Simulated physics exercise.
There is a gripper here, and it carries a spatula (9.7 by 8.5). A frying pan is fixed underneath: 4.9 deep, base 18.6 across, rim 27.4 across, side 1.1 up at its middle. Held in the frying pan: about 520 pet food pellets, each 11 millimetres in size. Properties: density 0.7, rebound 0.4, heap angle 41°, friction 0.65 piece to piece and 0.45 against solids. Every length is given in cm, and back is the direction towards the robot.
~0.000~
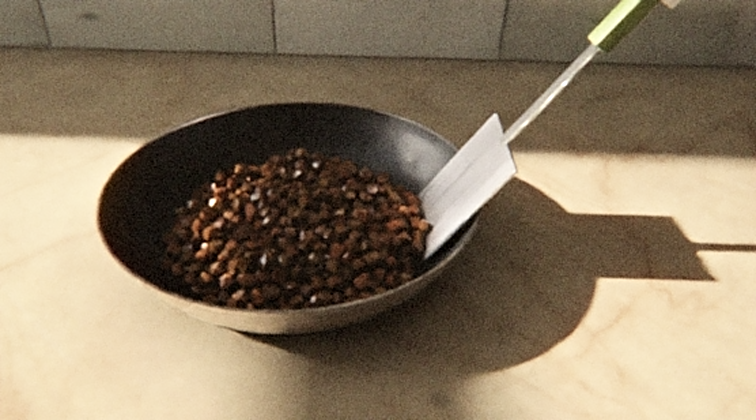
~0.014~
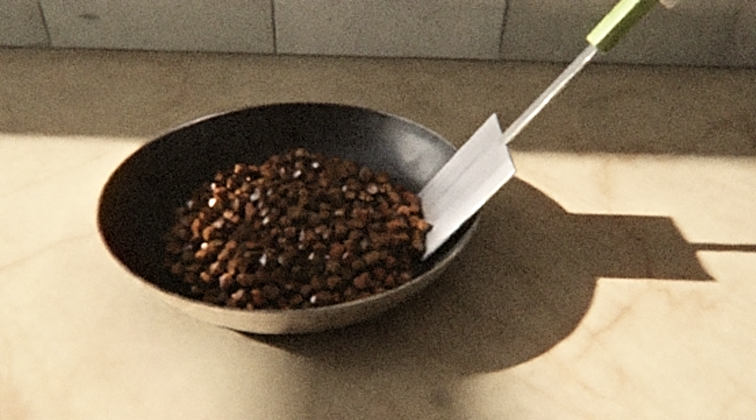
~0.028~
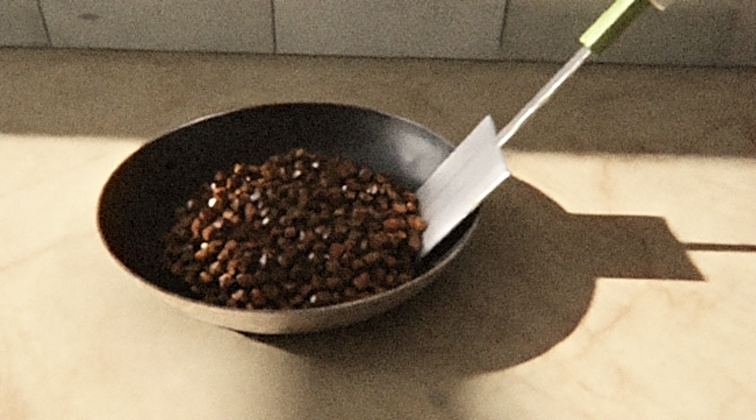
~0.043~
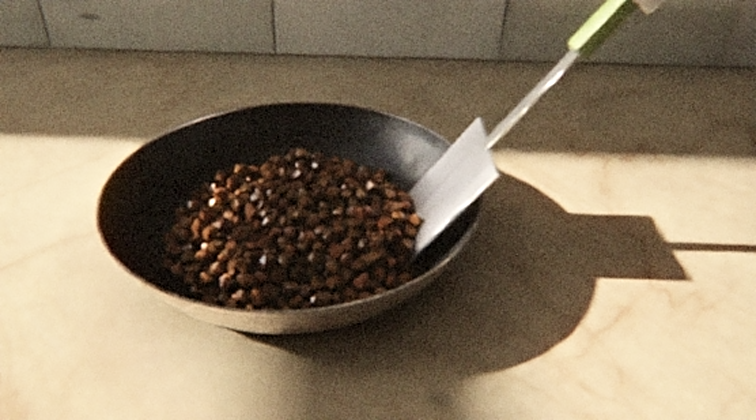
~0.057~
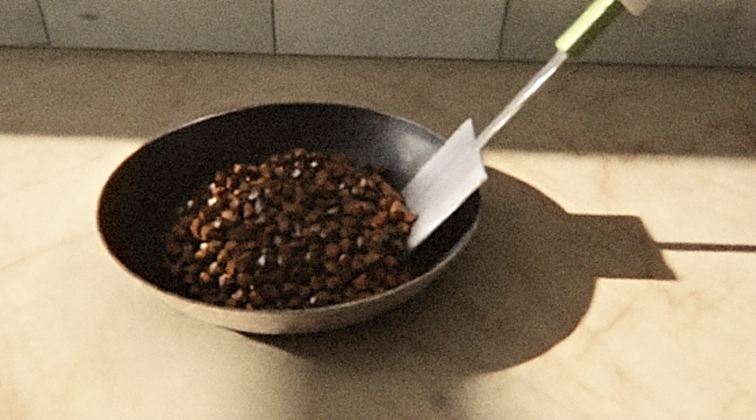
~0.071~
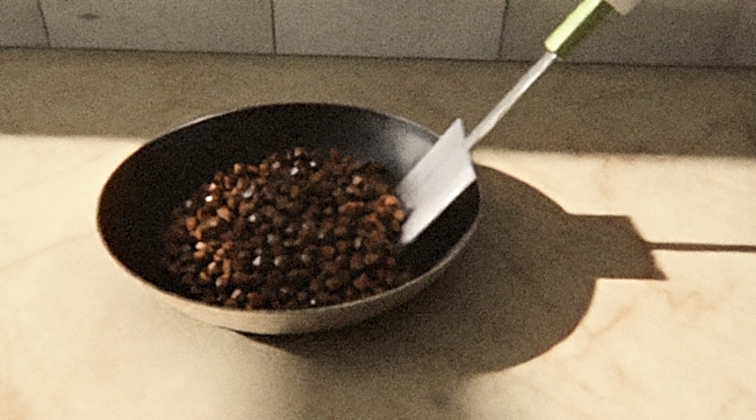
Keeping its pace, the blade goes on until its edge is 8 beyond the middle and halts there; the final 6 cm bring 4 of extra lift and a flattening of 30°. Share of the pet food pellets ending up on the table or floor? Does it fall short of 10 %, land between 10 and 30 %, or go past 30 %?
It falls short of 10 %.
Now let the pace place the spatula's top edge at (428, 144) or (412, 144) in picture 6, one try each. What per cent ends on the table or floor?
First try around 15 %, second try around 15 %.
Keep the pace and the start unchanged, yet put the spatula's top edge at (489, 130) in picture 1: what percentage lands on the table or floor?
I'd estimate around 0 per cent.
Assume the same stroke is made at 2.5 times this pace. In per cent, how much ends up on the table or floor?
15 %.
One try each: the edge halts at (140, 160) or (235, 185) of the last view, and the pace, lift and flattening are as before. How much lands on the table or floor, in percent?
Estimates, in order: 25 % and 0 %.
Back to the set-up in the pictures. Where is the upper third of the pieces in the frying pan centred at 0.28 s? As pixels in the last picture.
Around (170, 199).
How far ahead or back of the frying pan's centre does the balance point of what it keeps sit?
The balance point lies close to 5.5 cm ahead.
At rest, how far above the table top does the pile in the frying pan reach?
Peak at rest, approximately 6.5 centimetres.
After 0.18 s, sloping 55°, highest piece 4 above the table; 515 in the frying pan.
After 0.28 s, sloping 44°, highest piece 6 above the table; 514 in the frying pan, 1 on the blade or in flight.
After 0.53 s, sloping 25°, highest piece 6 above the table; 507 in the frying pan, 6 on the table or floor, 2 on the blade or in flight.
After 1.58 s, sloping 25°, highest piece 6 above the table; 507 in the frying pan, 8 on the table or floor.
In the end, 507 in the frying pan, 8 on the table or floor. That is 2 % on the table or floor.
